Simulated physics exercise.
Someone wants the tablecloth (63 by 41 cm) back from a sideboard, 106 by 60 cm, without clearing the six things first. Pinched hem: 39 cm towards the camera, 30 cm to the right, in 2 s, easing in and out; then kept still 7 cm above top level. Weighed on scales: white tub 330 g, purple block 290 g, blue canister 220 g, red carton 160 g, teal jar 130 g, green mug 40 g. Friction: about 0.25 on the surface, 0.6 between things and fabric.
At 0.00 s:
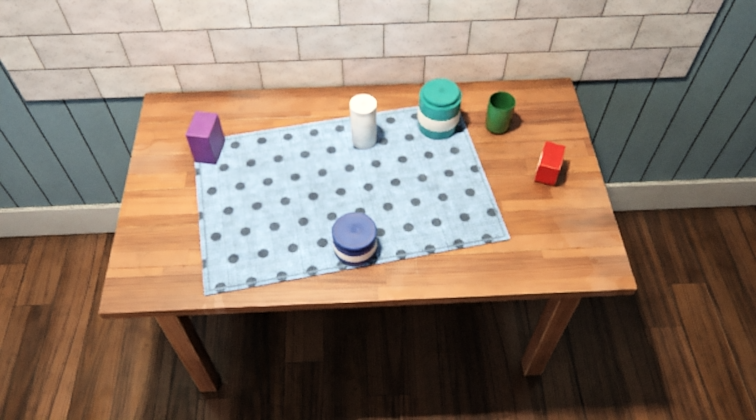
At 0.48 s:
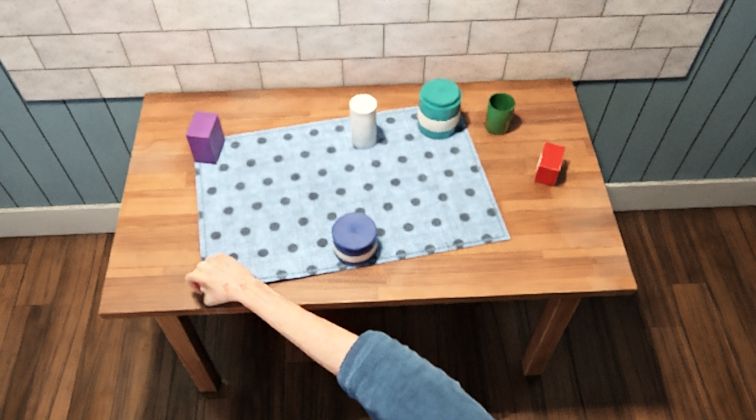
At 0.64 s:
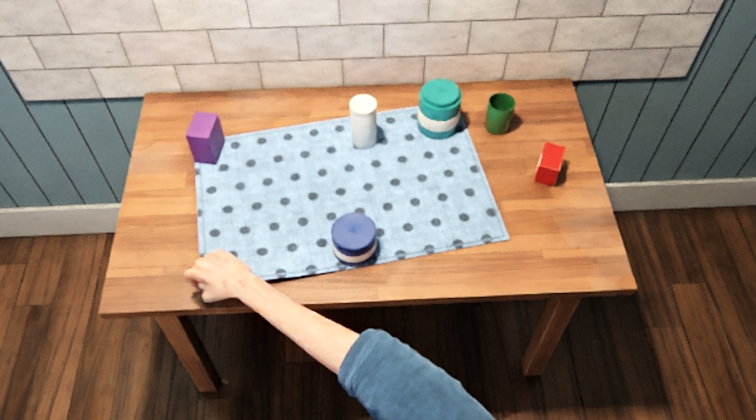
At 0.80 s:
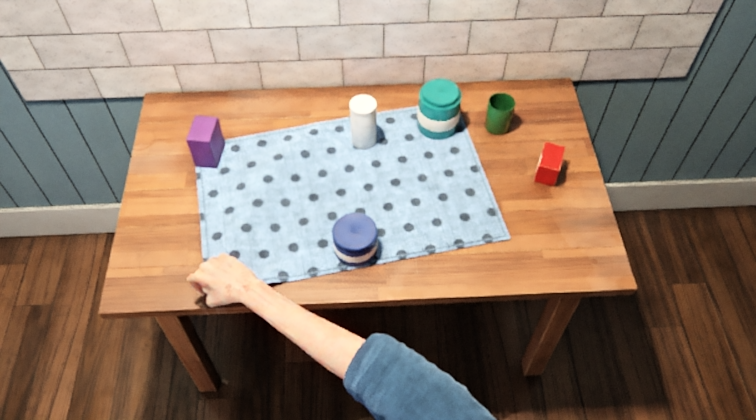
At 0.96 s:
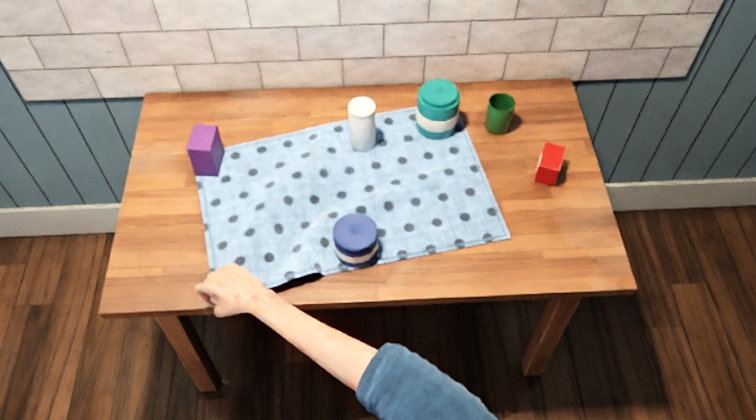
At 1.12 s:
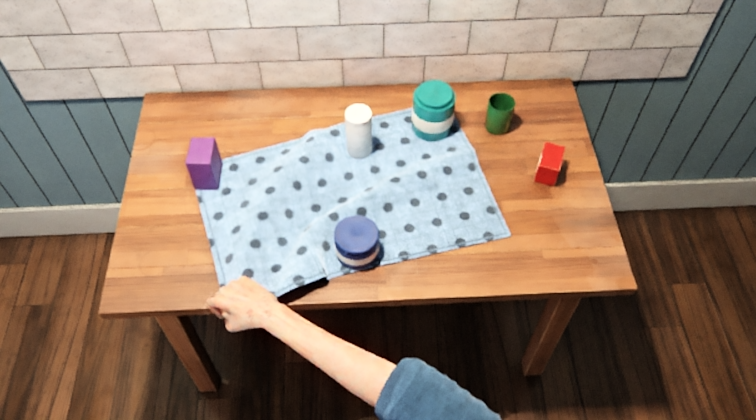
To begin with, six objects stand on or around a dotted blue cloth on a wooden table. A hand reaches in and grips the cloth's near left corner, barely moving at first. Then it draws the corner slightly toward the viewer, wrinkling the cloth as the purple block and white tub shift slightly nearer.
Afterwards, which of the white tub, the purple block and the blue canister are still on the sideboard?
The white tub is still there, the purple block is gone, the blue canister is gone.
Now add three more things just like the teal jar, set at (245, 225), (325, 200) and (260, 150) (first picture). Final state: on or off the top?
Off the top, off the top, off the top.
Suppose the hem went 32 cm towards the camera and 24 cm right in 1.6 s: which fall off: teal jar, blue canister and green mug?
Then teal jar holds on, blue canister is lost over the edge and green mug holds on.
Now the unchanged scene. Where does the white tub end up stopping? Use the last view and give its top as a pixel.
You'll find it ending up somewhere near (337, 221).
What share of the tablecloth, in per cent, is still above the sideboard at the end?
Some 50 per cent of it.
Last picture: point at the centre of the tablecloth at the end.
I'd point to about (371, 307).
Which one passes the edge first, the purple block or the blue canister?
The blue one.
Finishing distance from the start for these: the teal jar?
Teal jar: About 25 cm.
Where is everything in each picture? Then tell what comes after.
In the first picture, white tub (363, 104); purple block (202, 124); blue canister (354, 230); tablecloth corners (205, 295) (510, 239).
In the second picture, tablecloth corners (510, 239); grip (203, 291).
In the third picture, tablecloth corners (509, 239); grip (202, 288).
In the fourth picture, purple block (202, 128); tablecloth corners (510, 239); grip (205, 292).
In the fifth picture, purple block (202, 137); white tub (362, 106); tablecloth corners (511, 238); grip (213, 302).
In the sixth picture, white tub (358, 113); purple block (200, 150); blue canister (356, 233); tablecloth corners (511, 236); grip (224, 316).
After 1.5 s, 90 % of the tablecloth is still over the top; purple block 20 cm off its start, white tub 10 cm off its start, blue canister 6 cm off its start.
After 1.9 s, 75 % of the tablecloth is still over the top; purple block 34 cm off its start, white tub 19 cm off its start, blue canister 15 cm off its start.
After 2.2 s, 55 % of the tablecloth is still over the top; purple block over the edge, blue canister over the edge, white tub 28 cm off its start at (335, 206).
After 2.6 s, 50 % of the tablecloth is still over the top; purple block over the edge, blue canister over the edge, white tub 31 cm off its start.
After 4.2 s, 50 % of the tablecloth is still over the top; purple block over the edge, blue canister over the edge, white tub 31 cm off its start at (337, 221), teal jar 24 cm off its start at (381, 157).
